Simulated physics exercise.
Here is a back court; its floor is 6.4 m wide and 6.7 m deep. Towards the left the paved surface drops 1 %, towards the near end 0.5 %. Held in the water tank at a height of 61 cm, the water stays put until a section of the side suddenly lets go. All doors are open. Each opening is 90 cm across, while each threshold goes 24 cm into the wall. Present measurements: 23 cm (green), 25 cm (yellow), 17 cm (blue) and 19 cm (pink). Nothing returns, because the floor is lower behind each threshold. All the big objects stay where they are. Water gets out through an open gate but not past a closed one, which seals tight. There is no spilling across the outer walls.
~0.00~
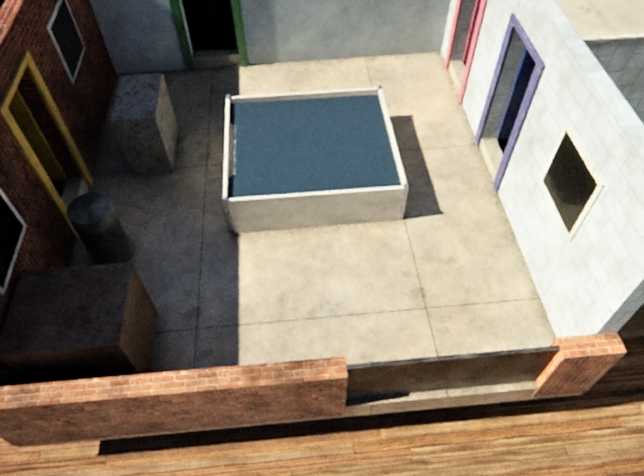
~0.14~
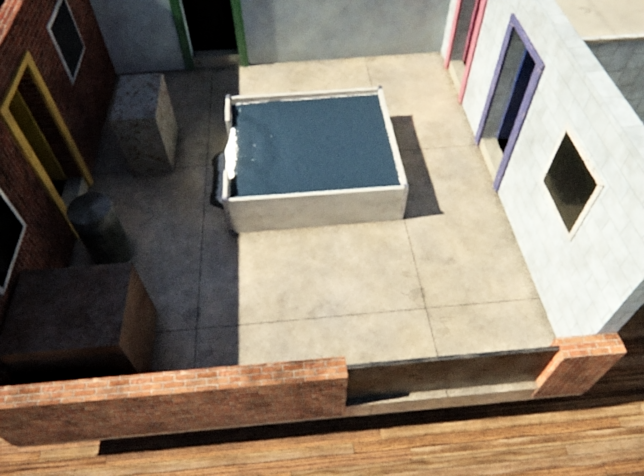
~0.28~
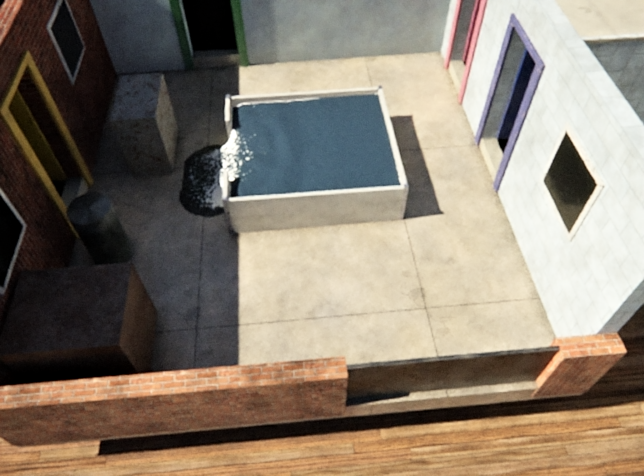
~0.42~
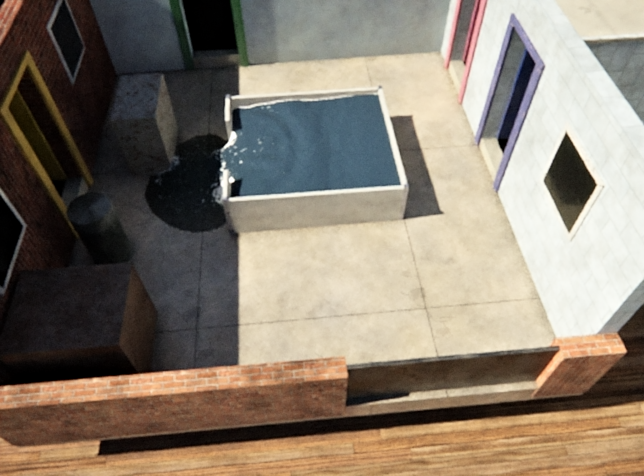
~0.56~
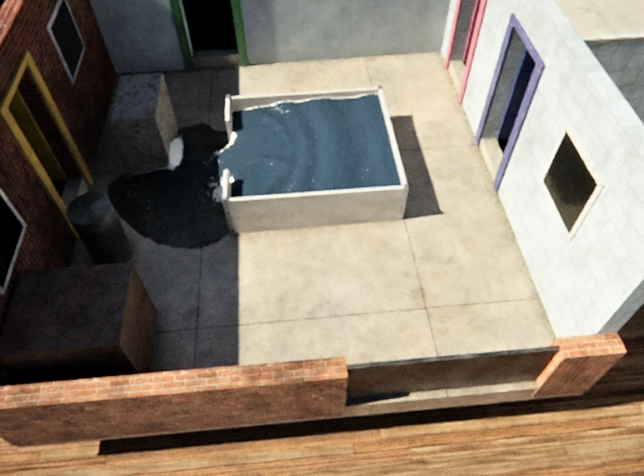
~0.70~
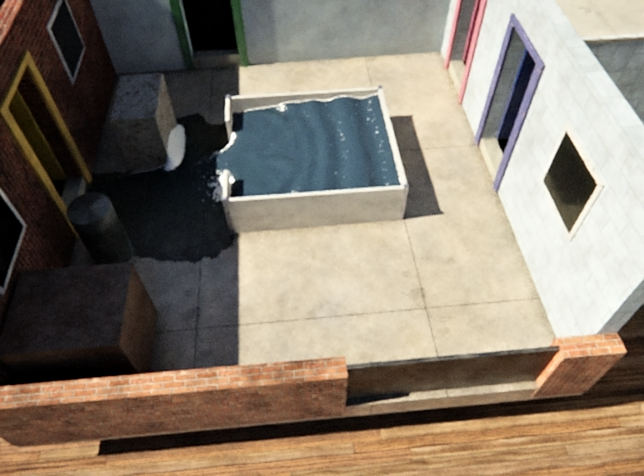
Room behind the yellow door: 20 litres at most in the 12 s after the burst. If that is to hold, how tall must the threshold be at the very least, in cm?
Close to 32 cm is just enough.
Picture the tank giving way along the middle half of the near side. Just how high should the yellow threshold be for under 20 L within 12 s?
About 8.0 cm.
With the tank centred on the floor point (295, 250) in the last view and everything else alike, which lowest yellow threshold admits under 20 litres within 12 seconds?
Then about 21 centimetres at the least.
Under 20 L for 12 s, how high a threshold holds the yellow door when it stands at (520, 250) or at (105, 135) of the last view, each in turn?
6.5 and 10.0 cm.
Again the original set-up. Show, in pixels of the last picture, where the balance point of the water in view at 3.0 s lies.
Approximately (241, 174).
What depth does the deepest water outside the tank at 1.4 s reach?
Around 44 centimetres.
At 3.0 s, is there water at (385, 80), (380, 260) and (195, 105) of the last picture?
Status: Clear / clear / submerged.
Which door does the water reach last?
Blue.
After 1.4 s water covers 20 % of the floor, deepest (44 cm) near (182, 167); 36 cm at the yellow door, 16 litres in over its 25 cm threshold.
After 3.0 s water covers 45 % of the floor, deepest (33 cm) near (80, 225); 32 cm at the yellow door, 84 litres in over its 25 cm threshold.
After 12.0 s water covers 100 % of the floor, deepest (14 cm) near (277, 325); 11 cm at the yellow door, 97 litres in over its 25 cm threshold.
At the yellow door as built, the water arrived by 0.7 s and peaked near 38 cm at 2.0 s.
With a threshold of 27.5 cm, 64 litres would have come in within the 12 s; with 37 cm, 2 litres. So under 20 litres takes about 32 cm.
